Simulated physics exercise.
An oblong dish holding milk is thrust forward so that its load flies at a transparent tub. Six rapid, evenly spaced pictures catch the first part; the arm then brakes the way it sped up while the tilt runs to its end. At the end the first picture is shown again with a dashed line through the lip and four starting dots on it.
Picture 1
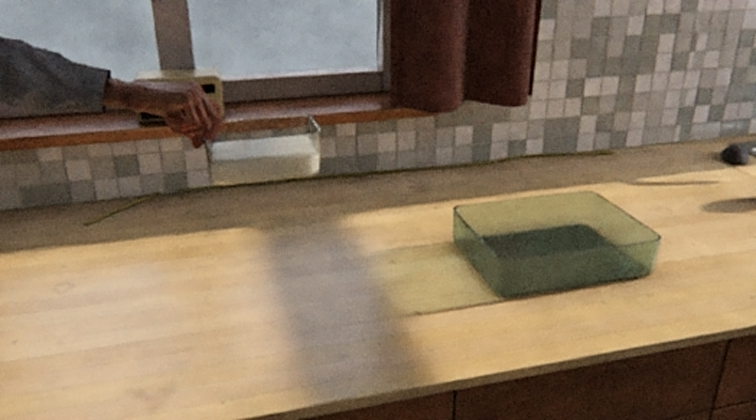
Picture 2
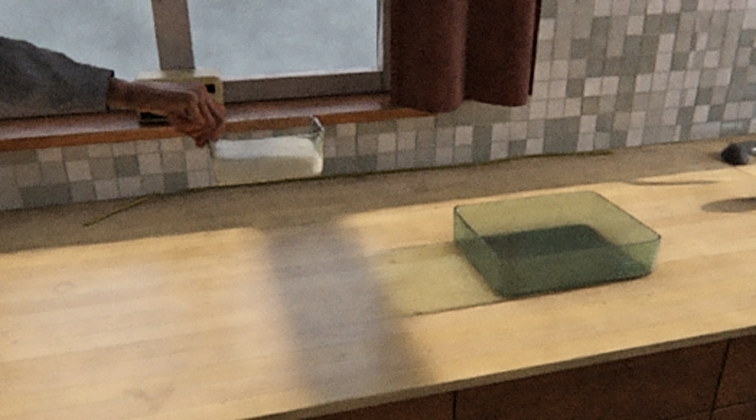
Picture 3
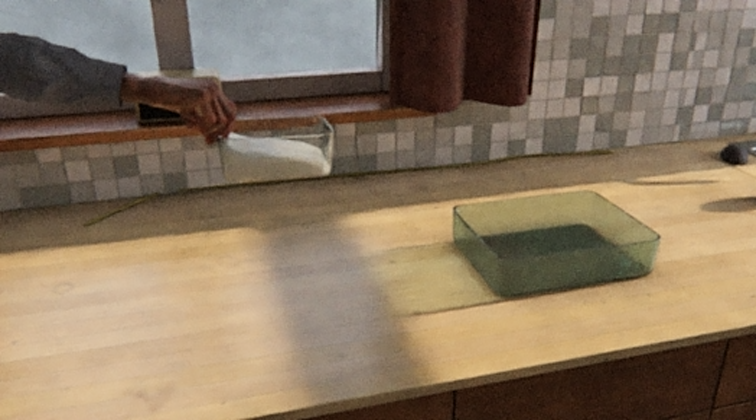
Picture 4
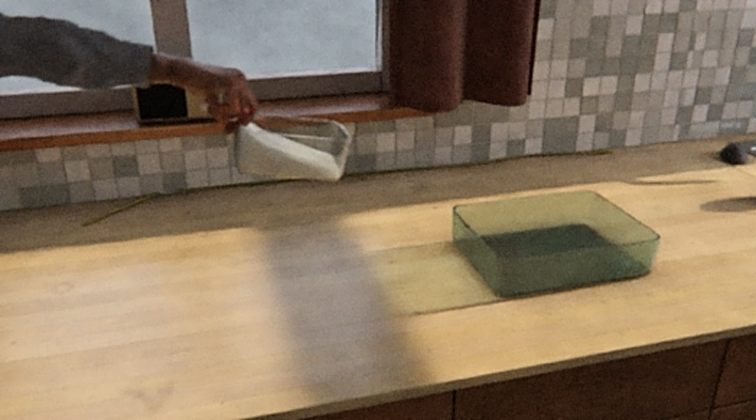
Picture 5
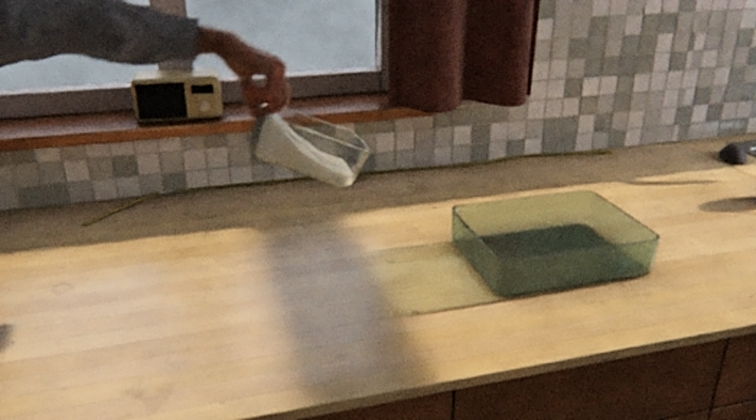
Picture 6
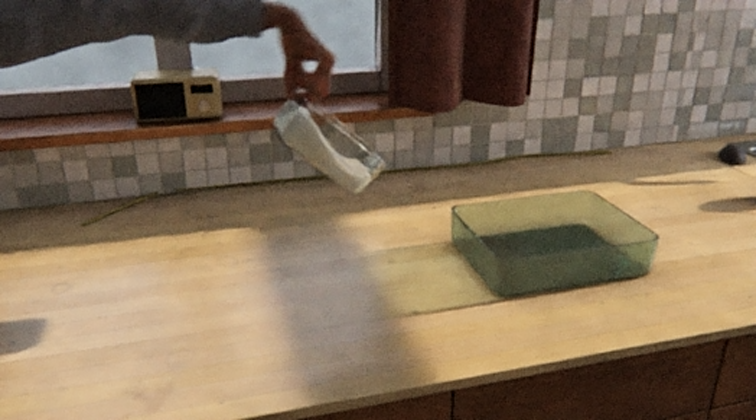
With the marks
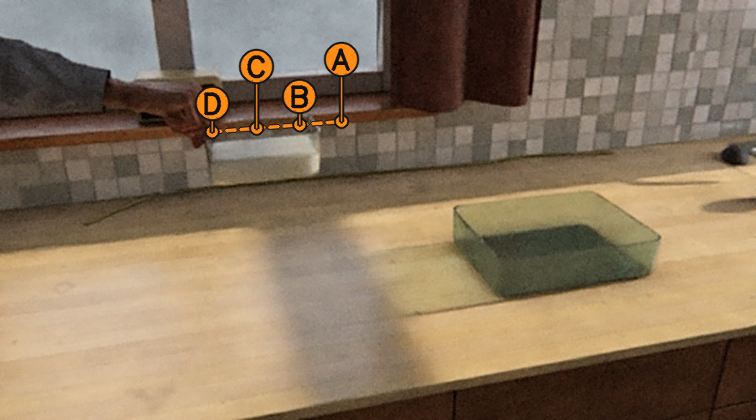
On a sunlit wooden counter below a window, a hand at the left holds a clear oblong dish of milk upright, with a transparent green tub standing to the right. The hand moves the dish rightward, tilting it slightly, then steeply toward the tub, while the milk shifts to its lower end.
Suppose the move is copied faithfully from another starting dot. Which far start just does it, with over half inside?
The limit is A.
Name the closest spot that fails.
The answer is B.
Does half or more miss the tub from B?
Yes, that goes wrong.
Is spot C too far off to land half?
Yes.
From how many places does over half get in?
One of them.
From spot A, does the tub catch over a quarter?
Yes.
On the marked copy, A at (341, 121); B at (299, 124); C at (256, 128); D at (212, 131).
With A, about 61 % lands in the tub, 26 % falls short and 13 % goes beside or beyond.
With B, about 25 % lands in the tub, 68 % falls short and 7 % goes beside or beyond.
With C, about 1 % lands in the tub, 98 % falls short.
With D, about 0 % lands in the tub, 100 % falls short.
